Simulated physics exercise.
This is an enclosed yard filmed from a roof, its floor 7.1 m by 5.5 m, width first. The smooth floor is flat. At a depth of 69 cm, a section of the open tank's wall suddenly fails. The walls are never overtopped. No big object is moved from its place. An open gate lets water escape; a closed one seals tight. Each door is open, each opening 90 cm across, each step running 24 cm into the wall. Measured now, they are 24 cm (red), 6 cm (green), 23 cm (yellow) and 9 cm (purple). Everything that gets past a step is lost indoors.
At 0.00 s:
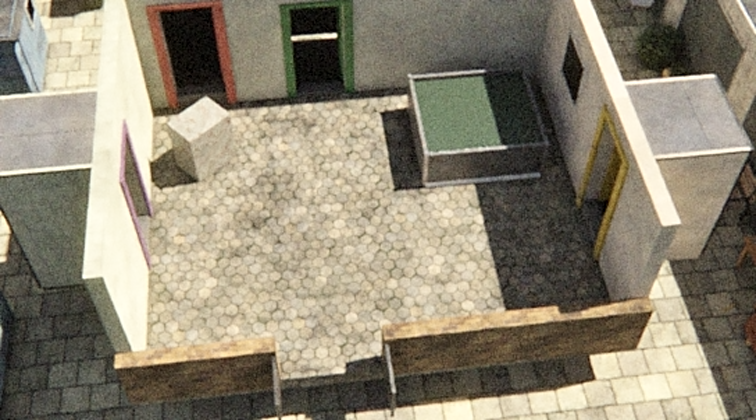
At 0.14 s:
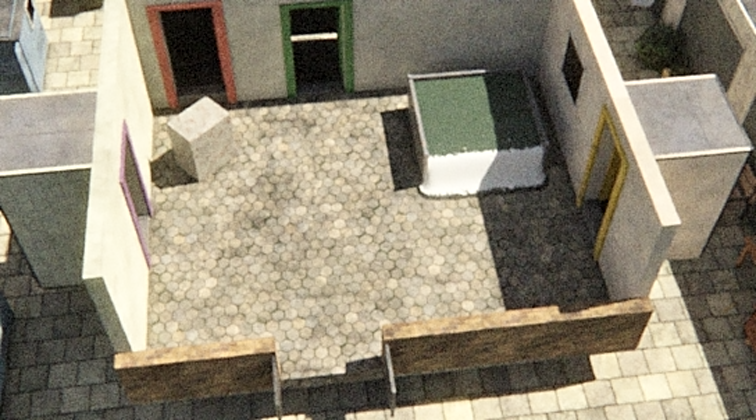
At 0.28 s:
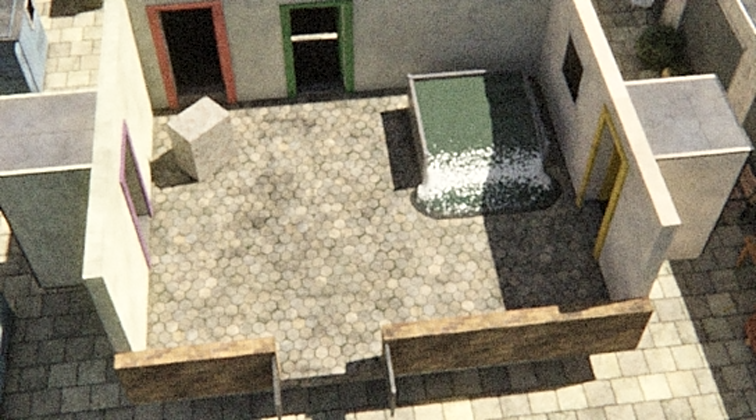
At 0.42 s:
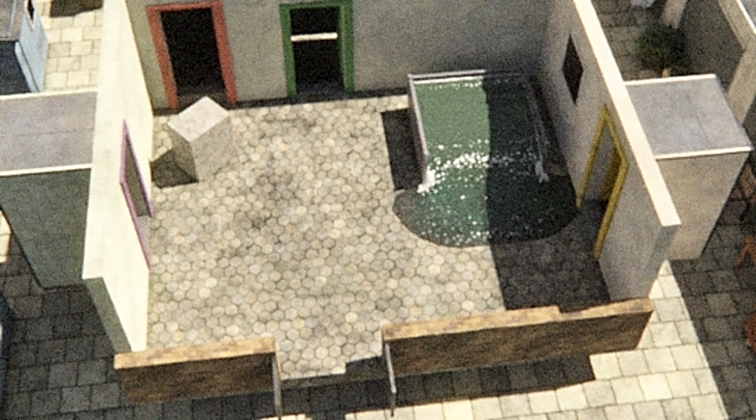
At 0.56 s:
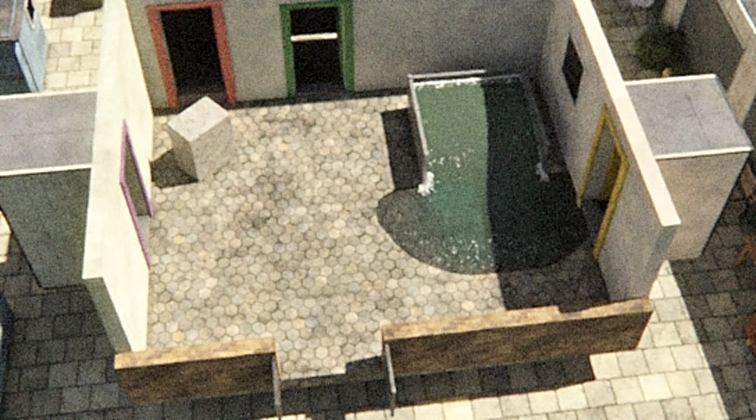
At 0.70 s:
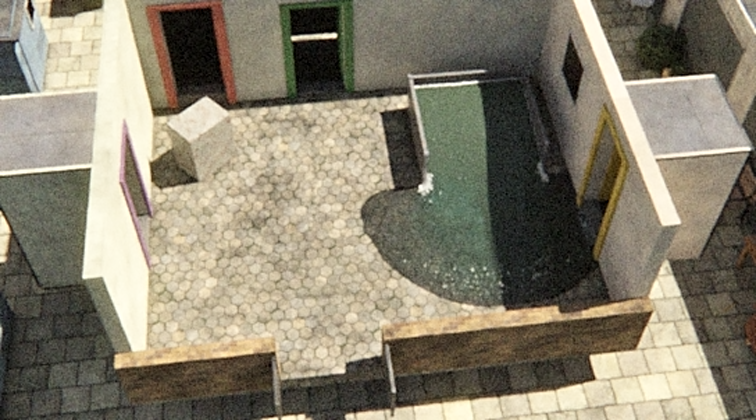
Green water burst through the front side of an open tank in a walled yard, foaming at first, then spread over the paving in a widening rounded pool toward the low front wall.
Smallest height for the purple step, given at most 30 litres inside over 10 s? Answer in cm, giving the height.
About 7.5 cm.
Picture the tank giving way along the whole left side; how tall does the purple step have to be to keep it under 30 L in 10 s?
Roughly 21 cm.
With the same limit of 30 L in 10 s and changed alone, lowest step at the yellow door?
At yellow, about 13.0 cm.
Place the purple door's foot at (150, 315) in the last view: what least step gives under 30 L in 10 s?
You'd want it roughly 11.0 cm high.
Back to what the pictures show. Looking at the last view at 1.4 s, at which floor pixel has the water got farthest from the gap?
Look about (380, 354) in the last picture.
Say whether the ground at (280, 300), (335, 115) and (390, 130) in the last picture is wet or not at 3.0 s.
First wet through, second bone-dry, third bone-dry.
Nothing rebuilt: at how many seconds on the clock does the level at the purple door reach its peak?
Around 5.5 seconds.
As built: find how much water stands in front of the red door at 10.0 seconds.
About 7.0 centimetres deep.
After 1.4 s water covers 35 % of the floor, deepest (42 cm) near (605, 329); it has not reached the purple door.
After 3.0 s water covers 40 % of the floor, deepest (27 cm) near (558, 334); it has not reached the purple door.
After 10.0 s water covers 95 % of the floor, deepest (10 cm) near (153, 134); 8 cm at the purple door, 15 litres in over its 9 cm step.
At the purple door as built, the water arrived by 4.3 s and peaked near 13 cm at 5.6 s.
With a step of 7 cm, 37 litres would have come in within the 10 s; with 8.5 cm, 19 litres. So under 30 litres takes about 7.5 cm.
